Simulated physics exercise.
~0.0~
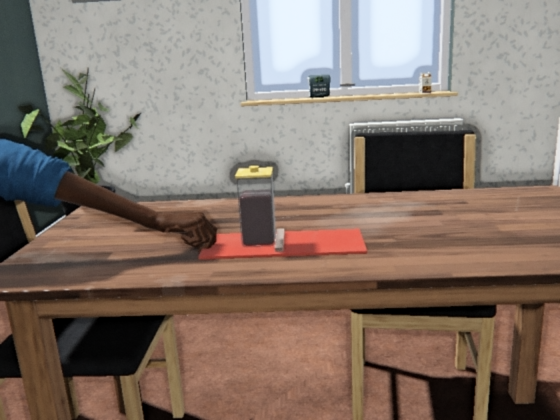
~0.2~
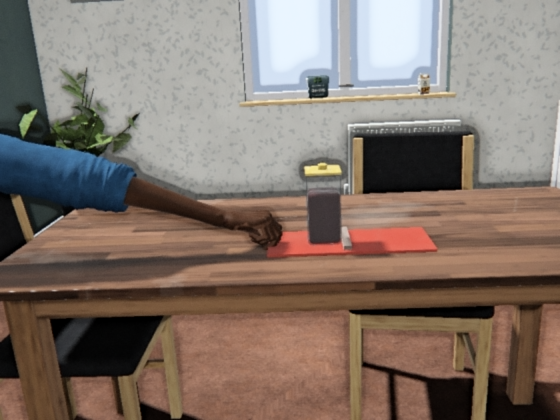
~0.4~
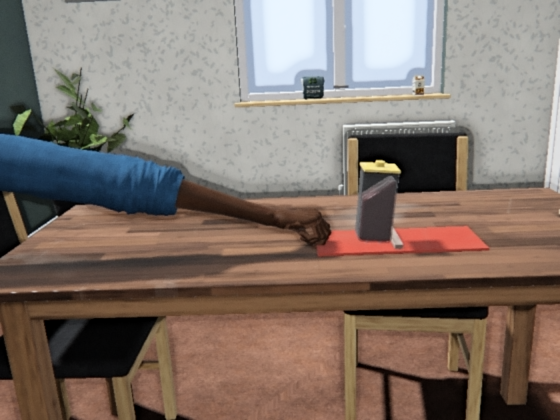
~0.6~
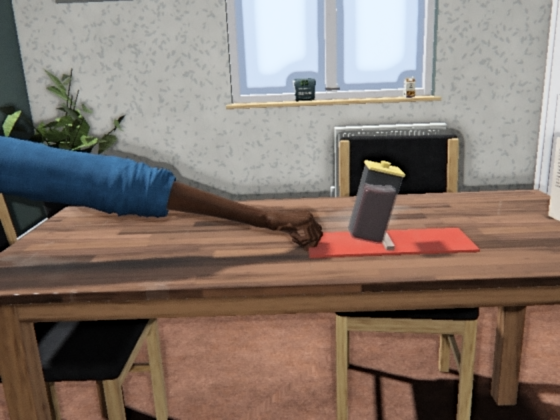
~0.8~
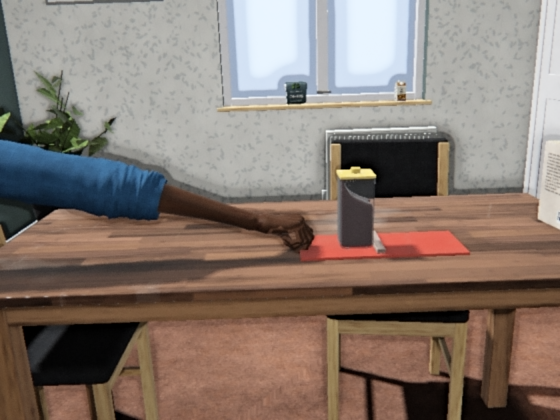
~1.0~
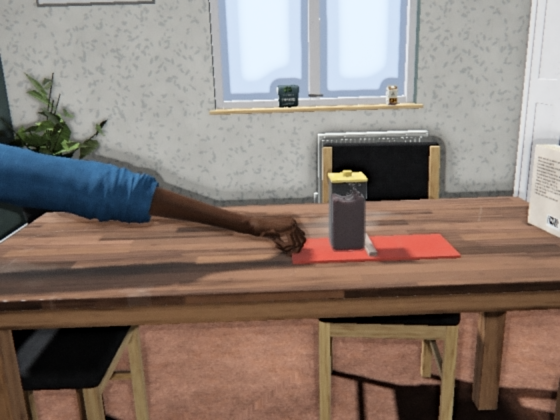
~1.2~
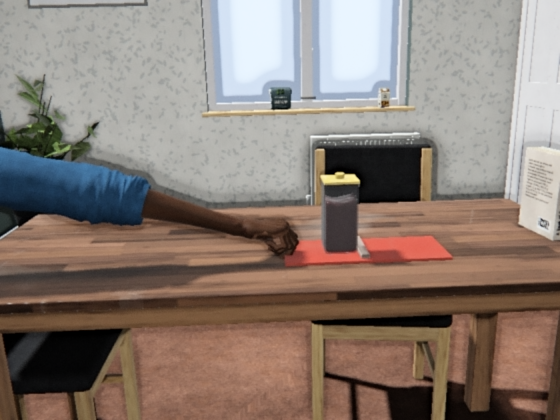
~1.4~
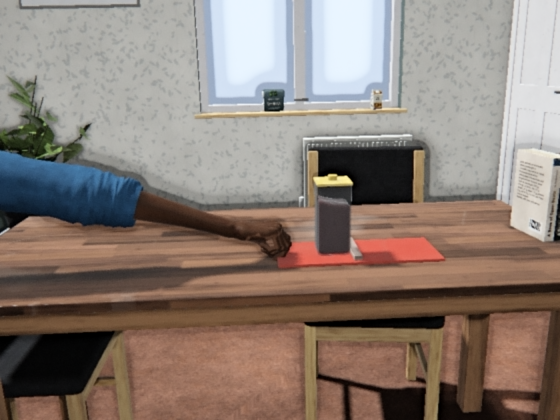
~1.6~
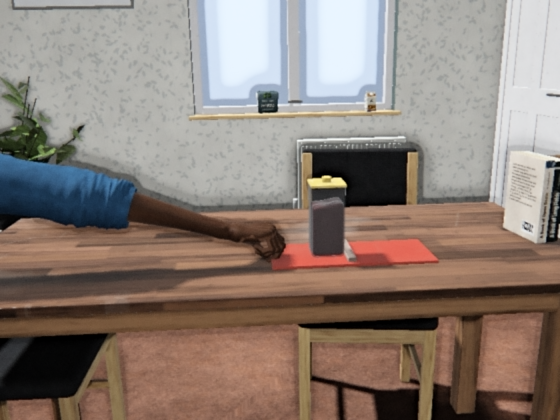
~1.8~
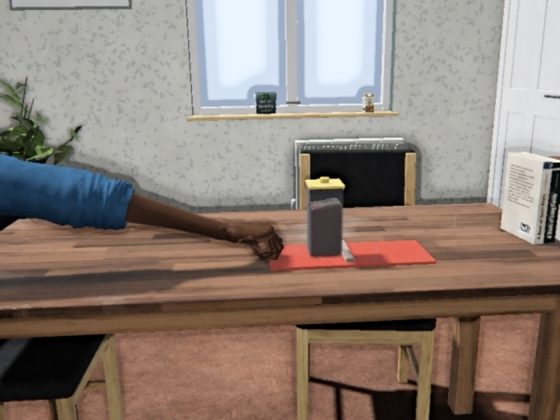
Arm in blue sleeve sliding a red board right across a wooden table, its yellow-capped bottle tilting, then settling upright.
